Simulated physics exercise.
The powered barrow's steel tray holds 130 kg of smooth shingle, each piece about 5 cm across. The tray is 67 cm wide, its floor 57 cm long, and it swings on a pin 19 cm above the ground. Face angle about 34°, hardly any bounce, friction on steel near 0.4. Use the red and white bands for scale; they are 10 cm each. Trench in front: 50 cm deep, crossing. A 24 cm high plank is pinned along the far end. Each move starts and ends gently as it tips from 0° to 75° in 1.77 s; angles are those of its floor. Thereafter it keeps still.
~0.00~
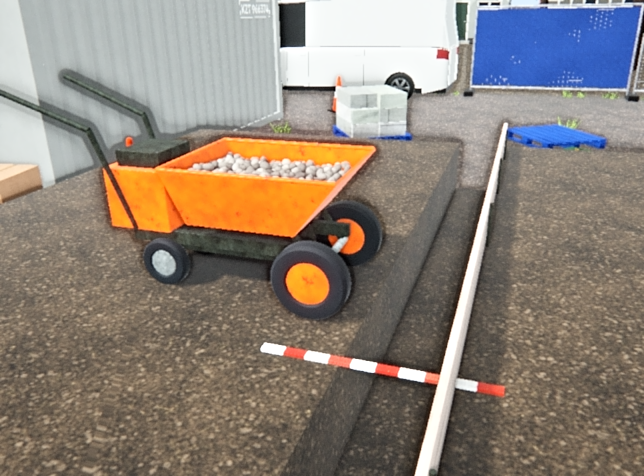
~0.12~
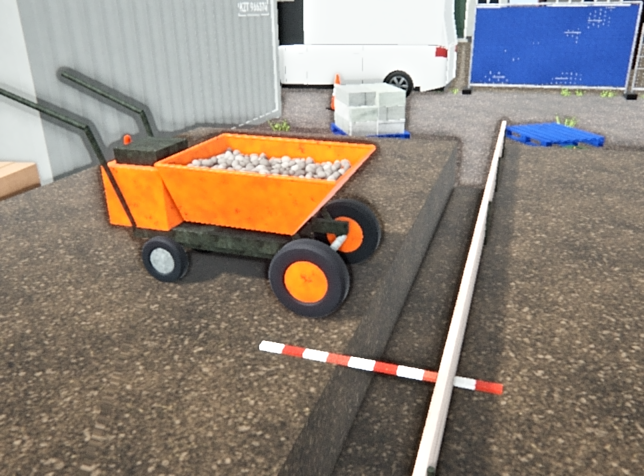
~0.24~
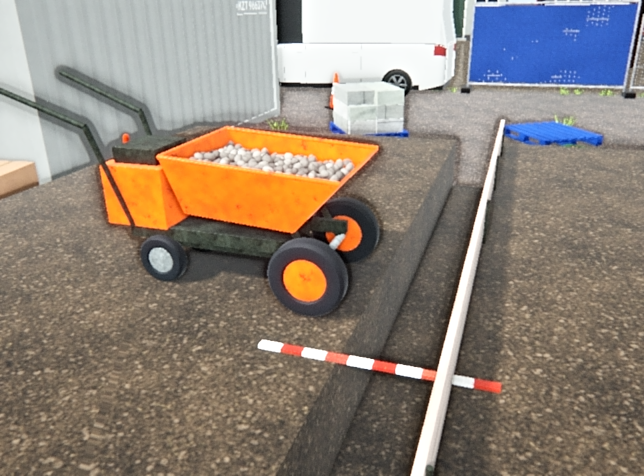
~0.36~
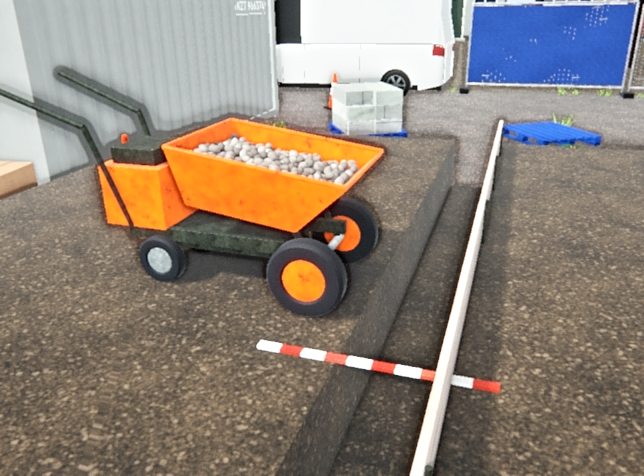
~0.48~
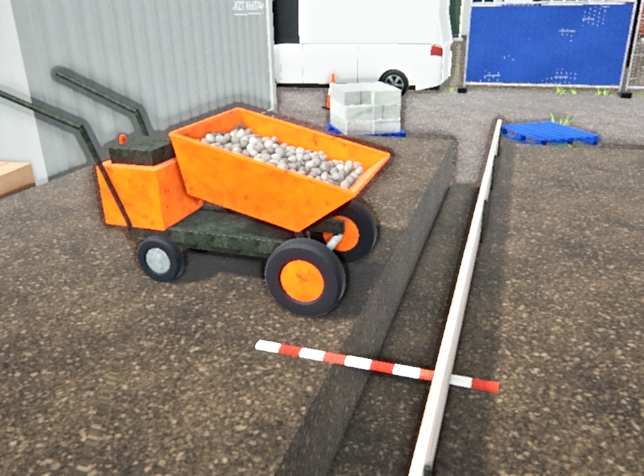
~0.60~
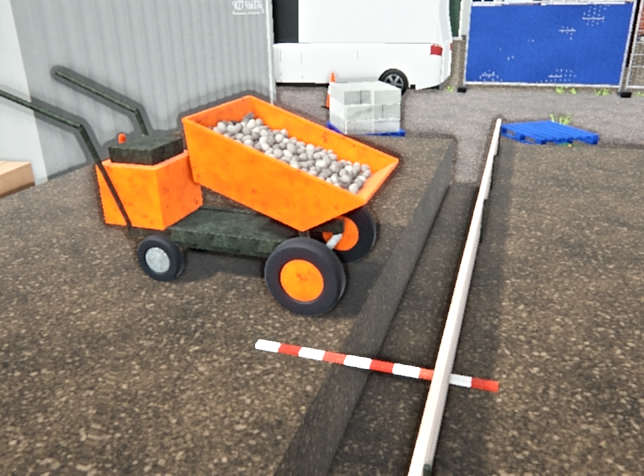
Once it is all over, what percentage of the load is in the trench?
Roughly 85 percent of the load is in the trench.
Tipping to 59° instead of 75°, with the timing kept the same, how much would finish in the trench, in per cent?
Expect roughly 80 per cent.
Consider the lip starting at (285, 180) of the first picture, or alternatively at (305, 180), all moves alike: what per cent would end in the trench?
Near 100 then near 100 percent.
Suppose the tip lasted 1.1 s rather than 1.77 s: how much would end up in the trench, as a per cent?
I'd put it at some 80 in a hundred.
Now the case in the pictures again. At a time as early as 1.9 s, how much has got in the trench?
By that point it's something like 55 in a hundred.
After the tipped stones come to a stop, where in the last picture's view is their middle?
Somewhere around (425, 372) in the last picture.
After 1.3 s the floor is at 63°; 96 % in the tray, 4 % in the trench; the foremost stones are at (450, 278).
After 1.9 s the floor is at 75°; 30 % in the tray, 56 % in the trench, 14 % past the trench; the foremost stones are at (591, 329).
After 2.2 s the floor is at 75°; 5 % in the tray, 80 % in the trench, 15 % past the trench; the foremost stones are past the picture's edge.
After 4.2 s the floor is at 75°; 0 % in the tray, 85 % in the trench, 15 % past the trench; the foremost stones are past the picture's edge.
